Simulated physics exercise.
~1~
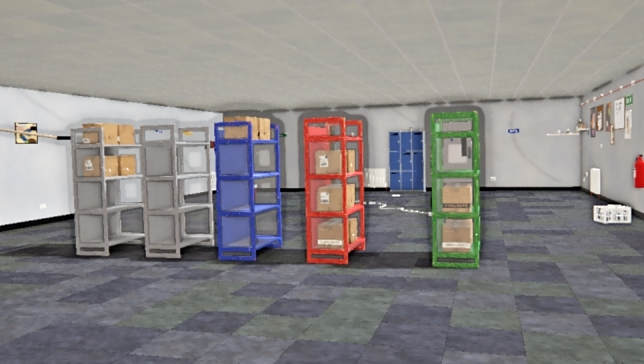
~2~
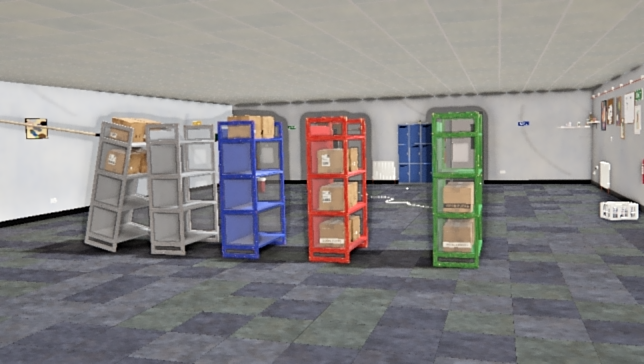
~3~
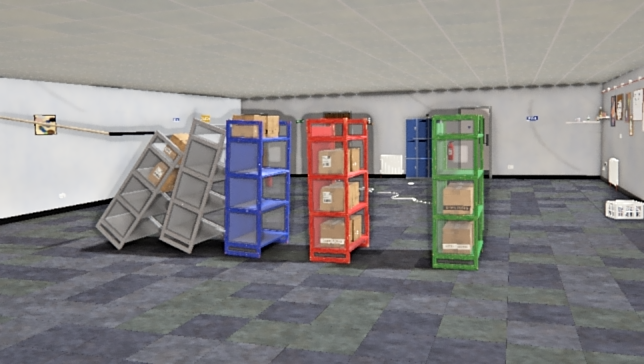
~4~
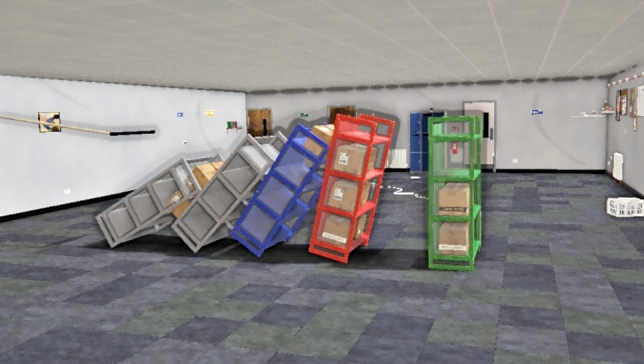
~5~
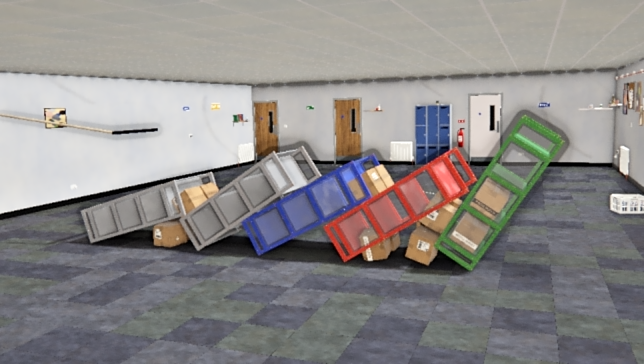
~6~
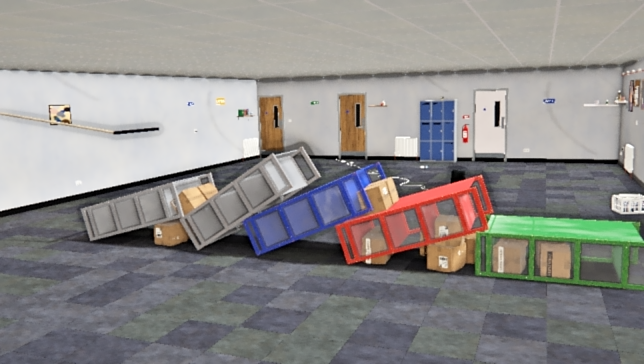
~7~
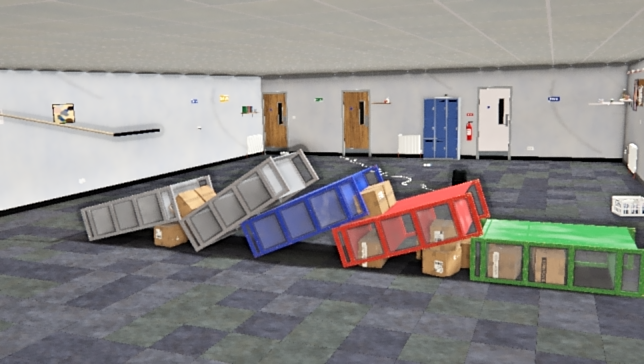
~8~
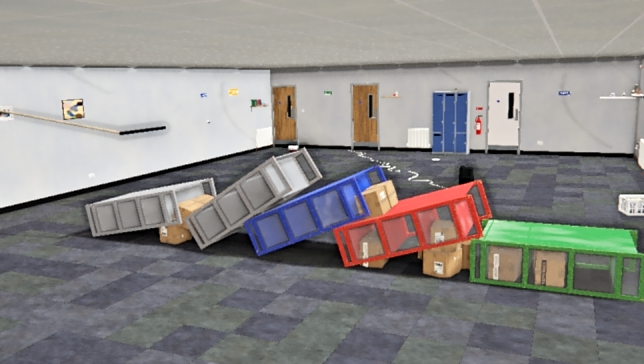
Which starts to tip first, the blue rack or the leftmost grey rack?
The leftmost grey rack starts to tip first, while the blue rack is still upright. The blue rack leans over only later.
The clip shows a row of shelving racks, two grey, one blue, one red and one green, some holding cartons. A pole pushes the leftmost rack, and they topple rightward in turn, spilling cartons, until the green one lies flat and the others rest slanted.
